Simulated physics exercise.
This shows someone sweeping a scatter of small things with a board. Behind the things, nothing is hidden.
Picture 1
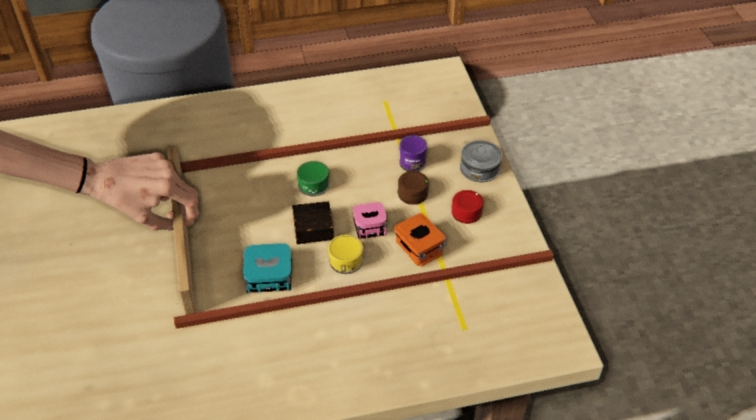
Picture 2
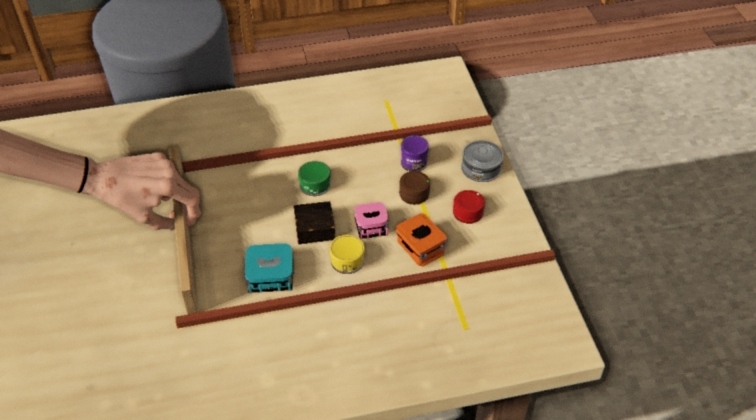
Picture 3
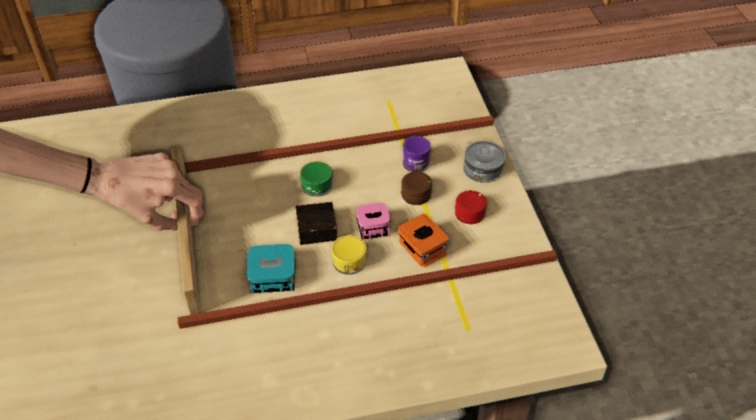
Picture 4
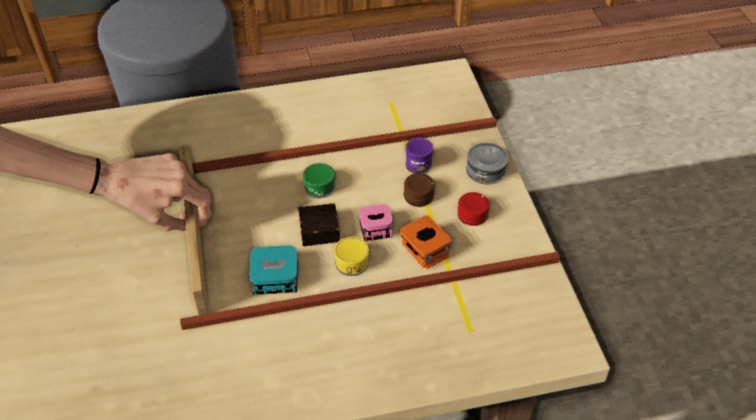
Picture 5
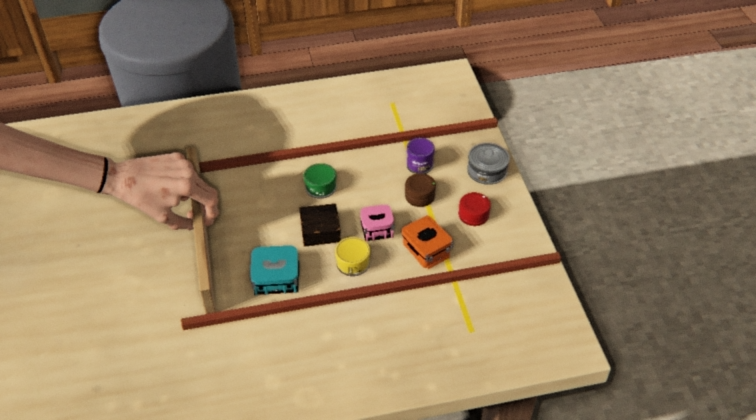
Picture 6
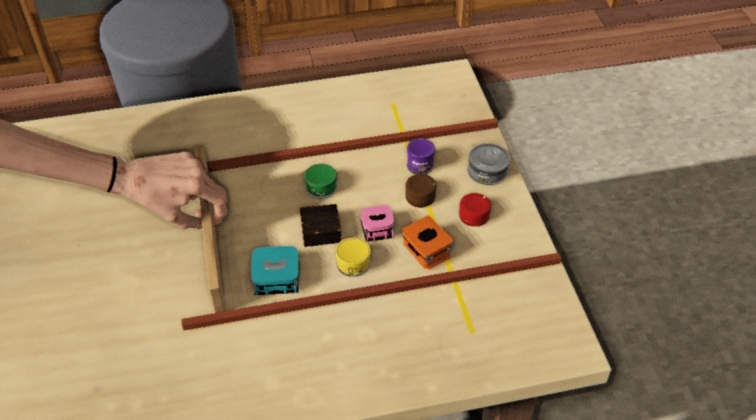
On a wooden table between two red strips, a hand held a board upright behind a scatter of small colourful tins and boxes, then slid it slightly right, while the things stayed where they were.
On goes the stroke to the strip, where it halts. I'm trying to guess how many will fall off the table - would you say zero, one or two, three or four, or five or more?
No drops.
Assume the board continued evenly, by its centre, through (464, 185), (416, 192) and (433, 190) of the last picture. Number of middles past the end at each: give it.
2, 0 and 0.
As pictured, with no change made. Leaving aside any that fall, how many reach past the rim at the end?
Overhanging ones - 1.
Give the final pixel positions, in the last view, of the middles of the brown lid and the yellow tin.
Result: One at about (457, 177), the other at about (500, 230).
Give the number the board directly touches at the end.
That makes 3.
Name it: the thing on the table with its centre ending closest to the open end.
It's the orange case.
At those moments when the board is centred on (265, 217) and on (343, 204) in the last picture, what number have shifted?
At that stage 1; at the next, 6.
Soon after, none off yet; grey pot at rest near (489, 164); red lid at rest near (475, 210); purple tin at rest near (421, 157).
Then, none off yet; grey pot at rest near (489, 164); red lid moving near (483, 208); purple tin moving near (428, 155).
At rest, the number that fall off is zero.
